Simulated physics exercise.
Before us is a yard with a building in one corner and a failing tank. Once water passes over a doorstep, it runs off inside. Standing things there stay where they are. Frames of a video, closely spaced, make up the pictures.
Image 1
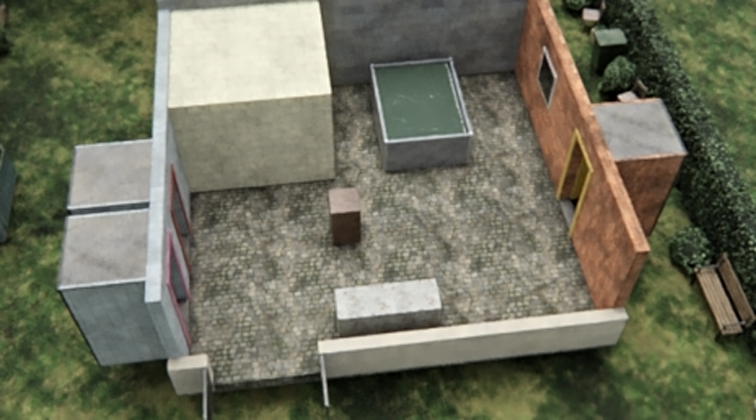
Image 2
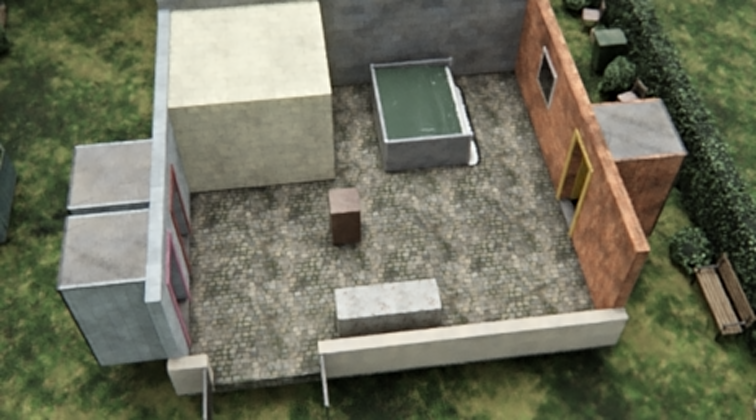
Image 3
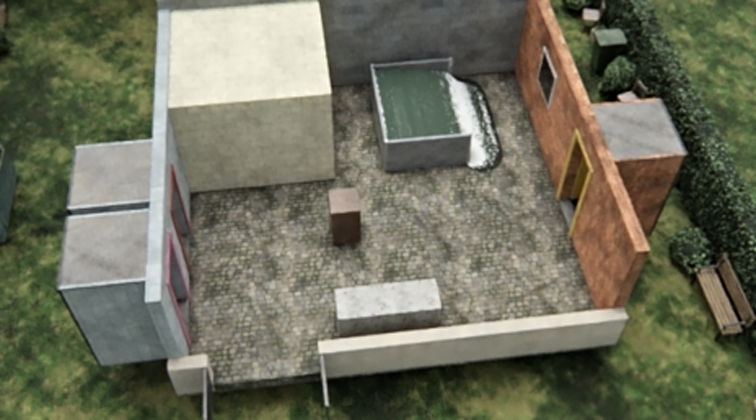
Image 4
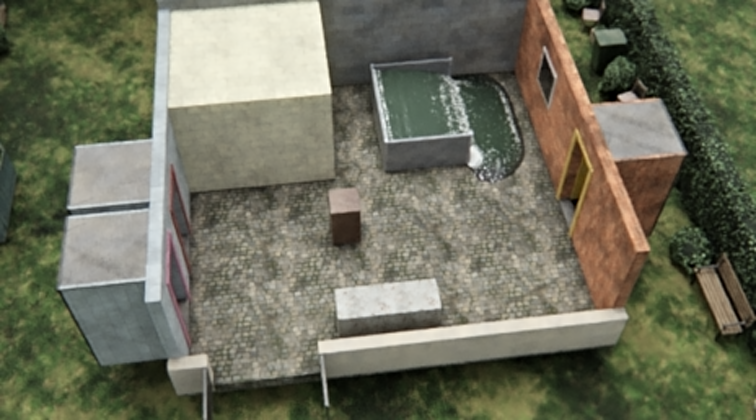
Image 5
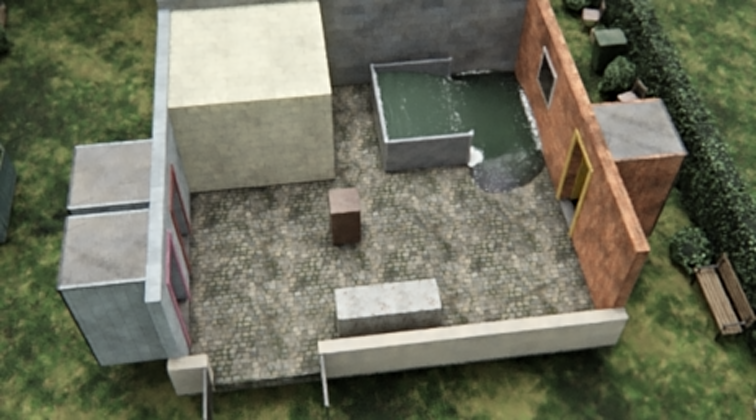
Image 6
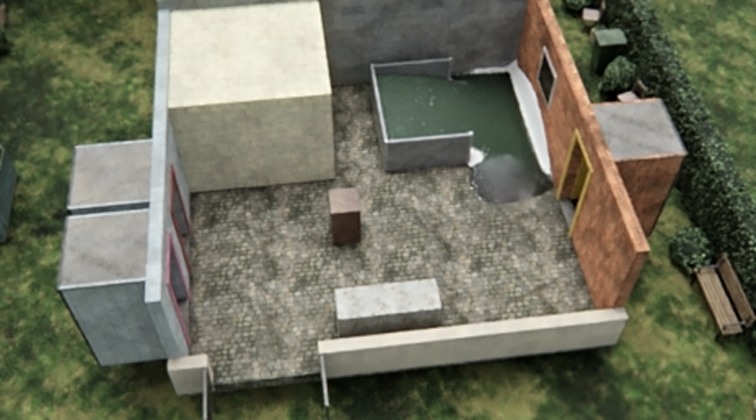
Walled cobbled yard with a grey tank giving way on its right side, green water pouring out and spreading to the brick wall.
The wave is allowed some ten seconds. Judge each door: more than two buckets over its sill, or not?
Red door - two buckets or less; pink door - two buckets or less; yellow door - over two buckets.
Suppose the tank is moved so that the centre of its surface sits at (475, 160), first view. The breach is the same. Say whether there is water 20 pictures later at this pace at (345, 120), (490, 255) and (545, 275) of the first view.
Soaked, bone-dry, soaked.
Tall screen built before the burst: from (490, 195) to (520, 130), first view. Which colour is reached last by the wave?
The one in red.
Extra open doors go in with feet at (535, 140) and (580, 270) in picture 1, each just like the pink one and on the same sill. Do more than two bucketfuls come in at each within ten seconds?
Well, one comes out higher, the other comes out lower.
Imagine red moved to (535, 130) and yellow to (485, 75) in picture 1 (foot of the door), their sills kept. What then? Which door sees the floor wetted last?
Answer: The door marked pink.
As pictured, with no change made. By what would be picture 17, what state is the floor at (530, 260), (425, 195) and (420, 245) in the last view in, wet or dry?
Result, in order: Waterlogged / unflooded / unflooded.
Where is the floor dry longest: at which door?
The red-painted one.
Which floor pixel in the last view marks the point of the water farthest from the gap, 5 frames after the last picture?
I'd point to (576, 253).
A moment on, water covers 20 % of the floor; the red door not reached, the pink door not reached, the yellow door wet at the sill, nothing in.
Next, water covers 30 % of the floor; the red door not reached, the pink door not reached, the yellow door under two buckets in.
Then, water covers 50 % of the floor; the red door not reached, the pink door not reached, the yellow door over two buckets in.
Later, water covers 80 % of the floor; the red door not reached, the pink door wet at the sill, nothing in, the yellow door over two buckets in.
In the end, water covers 100 % of the floor; the red door wet at the sill, nothing in, the pink door wet at the sill, nothing in, the yellow door over two buckets in.
